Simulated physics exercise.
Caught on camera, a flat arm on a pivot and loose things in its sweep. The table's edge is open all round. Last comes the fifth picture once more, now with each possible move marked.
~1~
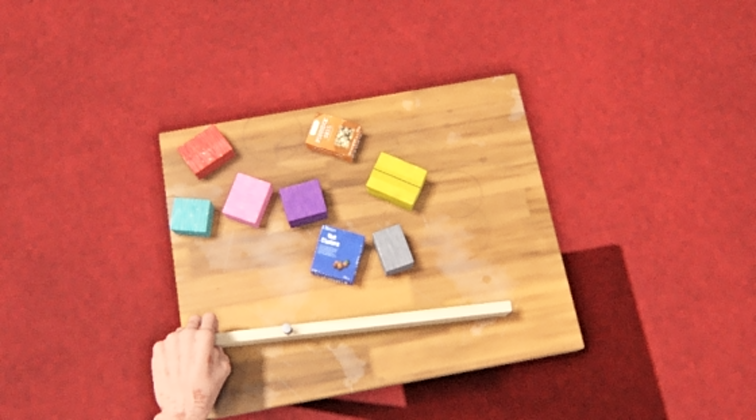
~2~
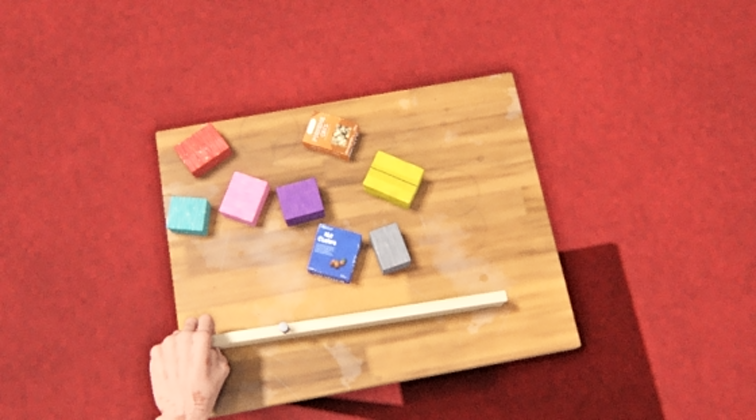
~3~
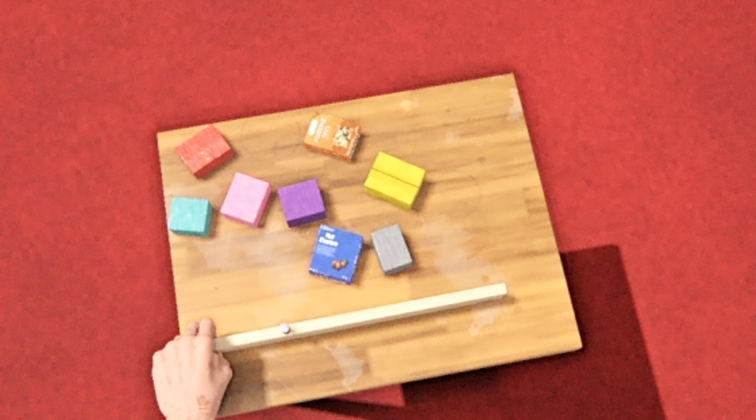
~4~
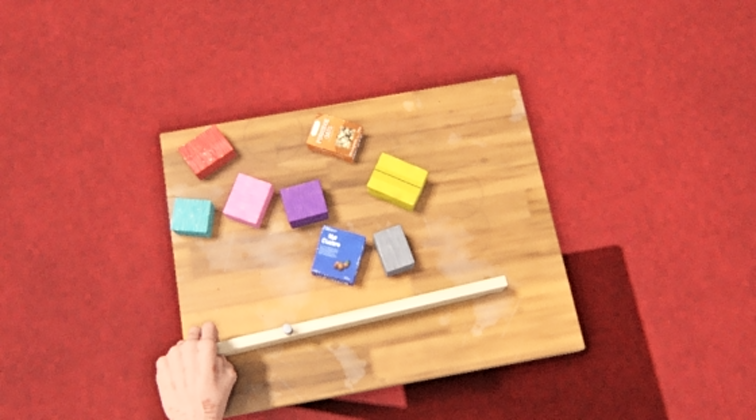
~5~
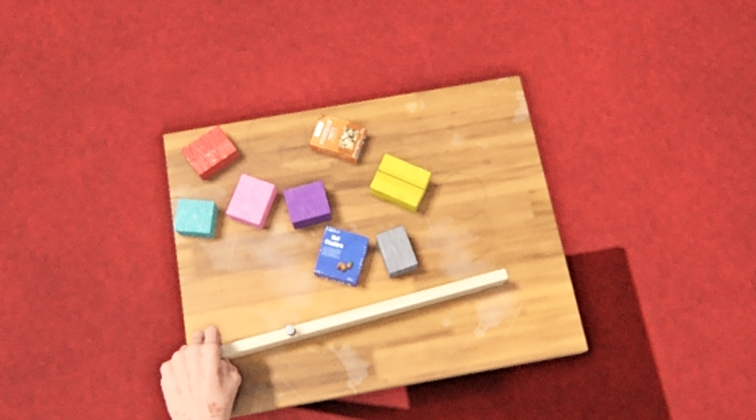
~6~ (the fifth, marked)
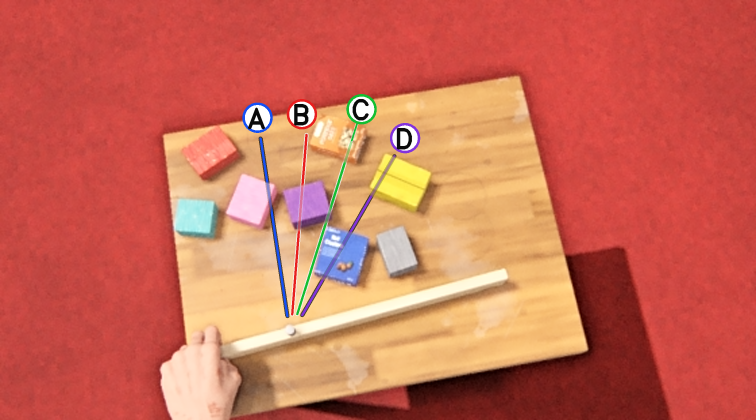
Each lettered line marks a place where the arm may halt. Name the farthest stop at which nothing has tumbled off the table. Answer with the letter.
Nothing falls up to C.
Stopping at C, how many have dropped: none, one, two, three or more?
The count is none.
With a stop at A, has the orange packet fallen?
By then, yes.
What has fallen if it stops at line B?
The orange packet.
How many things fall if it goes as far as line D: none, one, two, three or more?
The count is none.
On the marked copy, A at (274, 225); B at (300, 222); C at (326, 225); D at (350, 233).
With C. Early on, arm (386, 263); grey block (385, 236); turquoise block (197, 219).
Further on, arm (354, 235); orange packet (332, 133); yellow box (372, 160).
At the end, arm (326, 222); orange packet (282, 117); yellow box (323, 147); nothing has fallen.
As for the rest, A drops the orange packet and turquoise block; B drops the orange packet; D is safe but short.
